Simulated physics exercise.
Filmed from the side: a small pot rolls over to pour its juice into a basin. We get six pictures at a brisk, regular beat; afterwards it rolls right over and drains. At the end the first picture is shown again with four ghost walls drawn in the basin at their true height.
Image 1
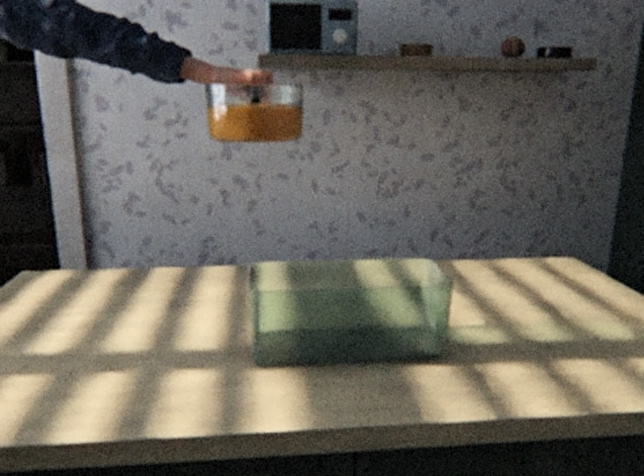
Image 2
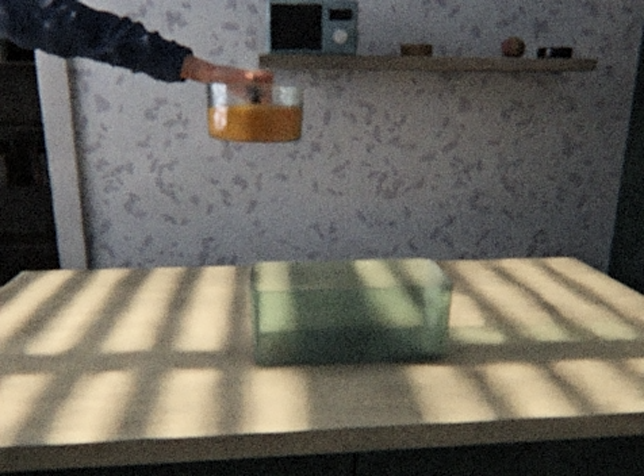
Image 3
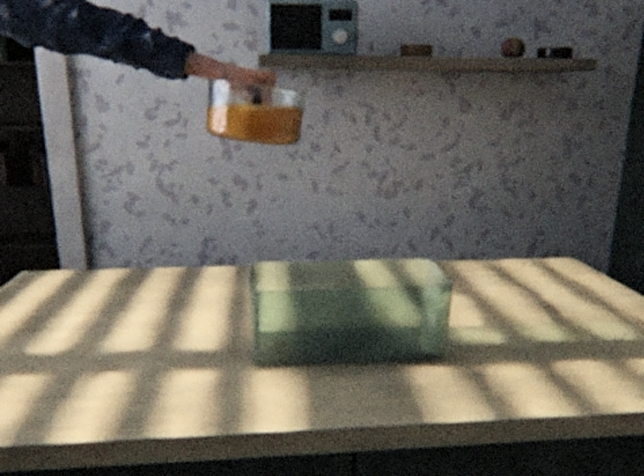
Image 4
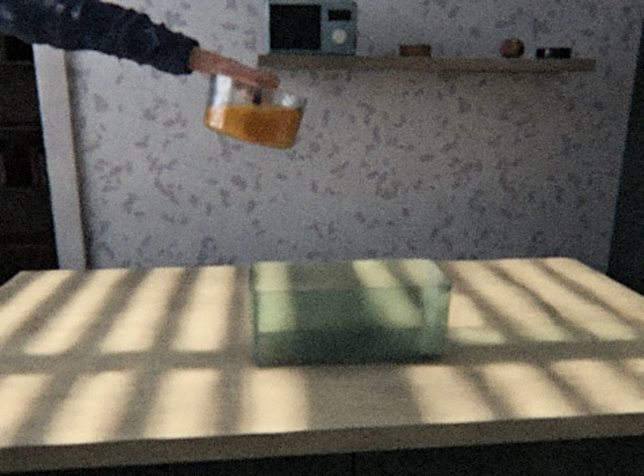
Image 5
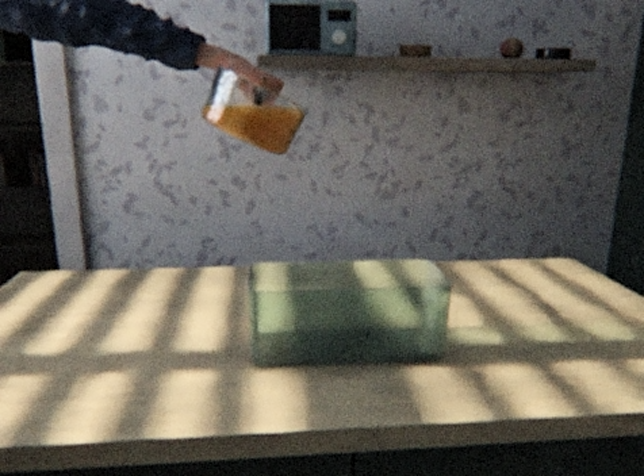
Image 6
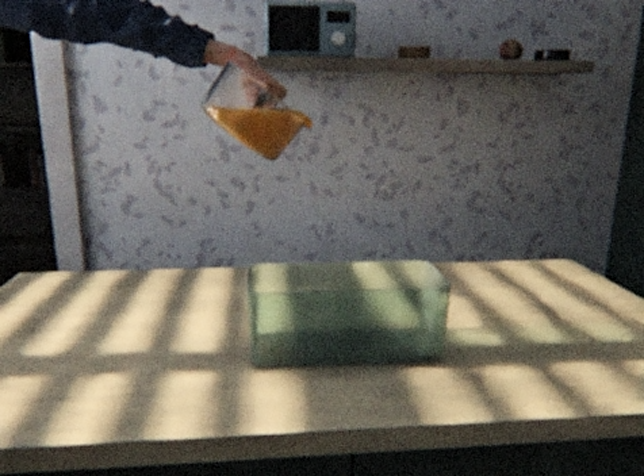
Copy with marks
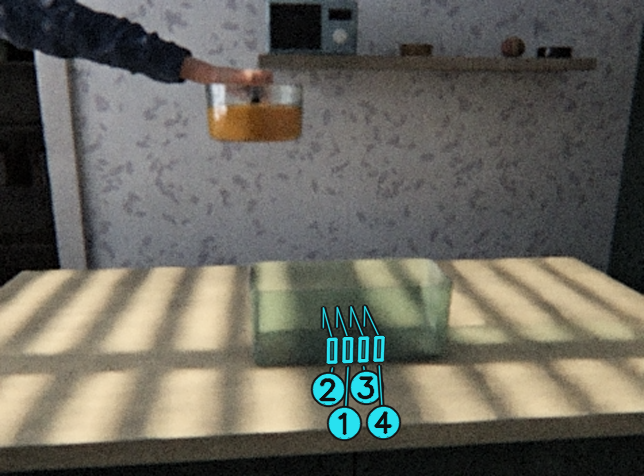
A hand in a dark sleeve, reaching in from the upper left, holds a small clear pot of orange juice above a pale wooden table striped with sunlight, seen from the side. A translucent green basin sits mid-table, before a patterned wall and a shelf holding a microwave. The camera stays still as the hand steadily tilts the pot rightward until juice just crosses its lip.
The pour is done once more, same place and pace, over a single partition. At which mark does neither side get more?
Choose 3.
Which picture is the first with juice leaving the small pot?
Picture 6.
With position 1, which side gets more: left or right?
The right one.
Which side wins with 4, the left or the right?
The left one.
On the marked copy, 1 at (348, 367); 2 at (332, 367); 3 at (363, 366); 4 at (379, 365).
With 1, about 29 % ends left of the wall and 69 % right of it.
With 2, about 8 % ends left of the wall and 90 % right of it.
With 3, about 51 % ends left of the wall and 47 % right of it.
With 4, about 82 % ends left of the wall and 15 % right of it.
